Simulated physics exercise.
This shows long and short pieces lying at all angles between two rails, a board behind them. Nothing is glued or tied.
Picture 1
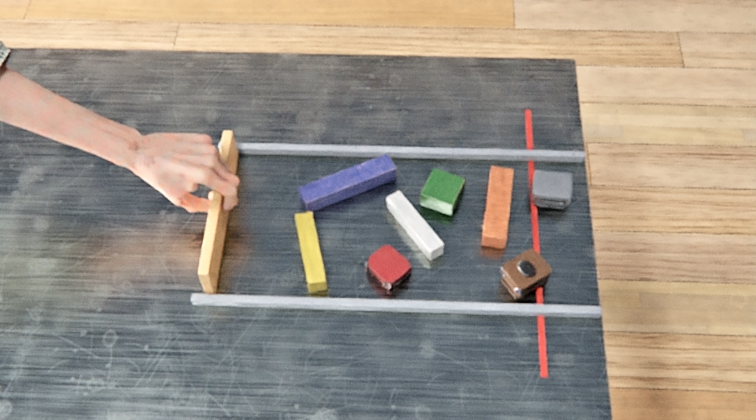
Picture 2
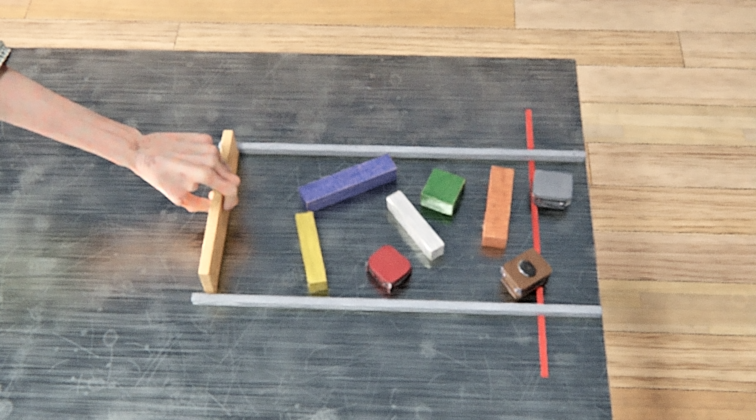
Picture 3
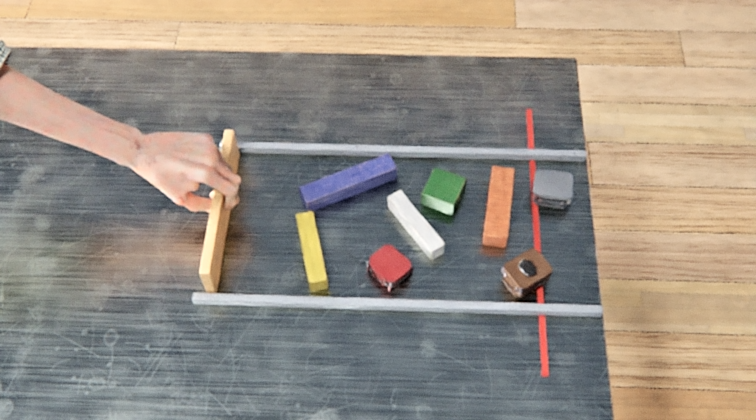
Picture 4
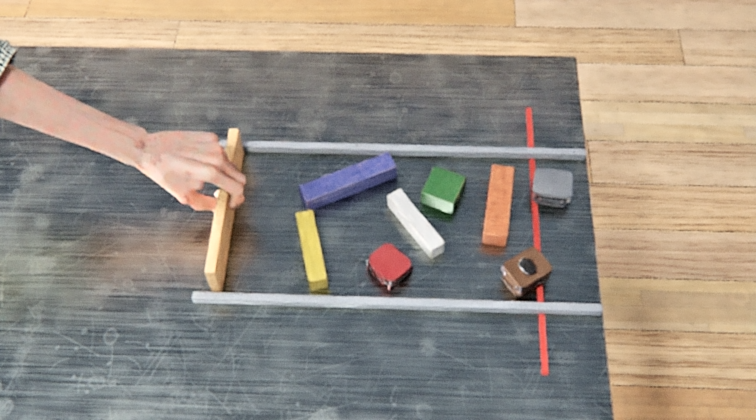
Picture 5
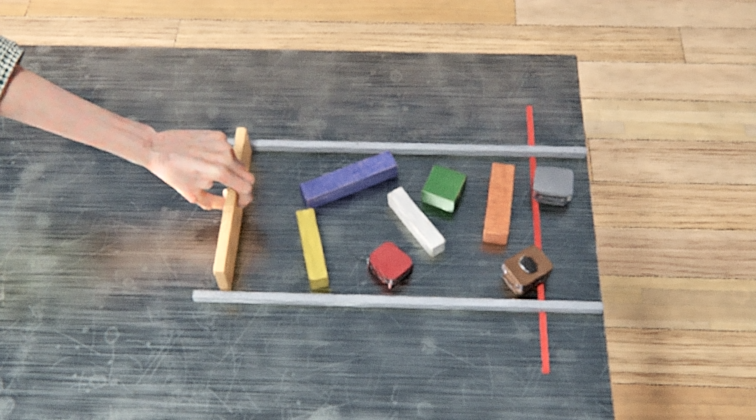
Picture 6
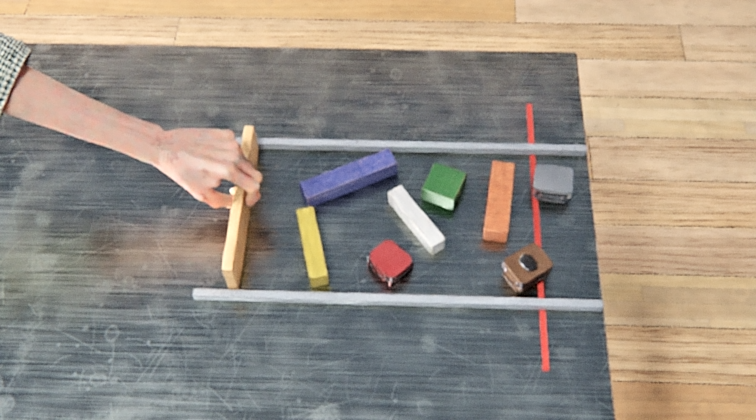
A hand held a wooden board upright between two rails, then slid it slightly to the right, while the colourful bars and small blocks in front of it stayed where they lay.
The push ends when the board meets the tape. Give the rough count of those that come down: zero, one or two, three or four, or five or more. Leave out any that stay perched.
Outcome: The number that fall off is three or four.
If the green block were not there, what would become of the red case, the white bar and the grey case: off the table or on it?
The red case survives; the white bar is kept; the grey case tumbles off.
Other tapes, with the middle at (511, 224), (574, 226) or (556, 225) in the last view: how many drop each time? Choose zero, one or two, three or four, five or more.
In that order: One to two; five or more; three to four.
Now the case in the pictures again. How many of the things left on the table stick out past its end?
It comes to 3.
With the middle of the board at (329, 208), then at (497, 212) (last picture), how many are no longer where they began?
At the one place 2, at the other 8.
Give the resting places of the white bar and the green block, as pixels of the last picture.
The white bar stops around (577, 235); the green block around (587, 206).
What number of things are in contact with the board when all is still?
2 of them.
Soon after, none off yet; grey case at rest near (552, 185); brown case at rest near (527, 269); orange bar at rest near (499, 201).
Then, none off yet; grey case moved a little near (567, 184); brown case at rest near (527, 269); orange bar moved a little near (535, 209).
At rest, the number that fall off is three or four; fallen, orange bar, brown case and grey case.
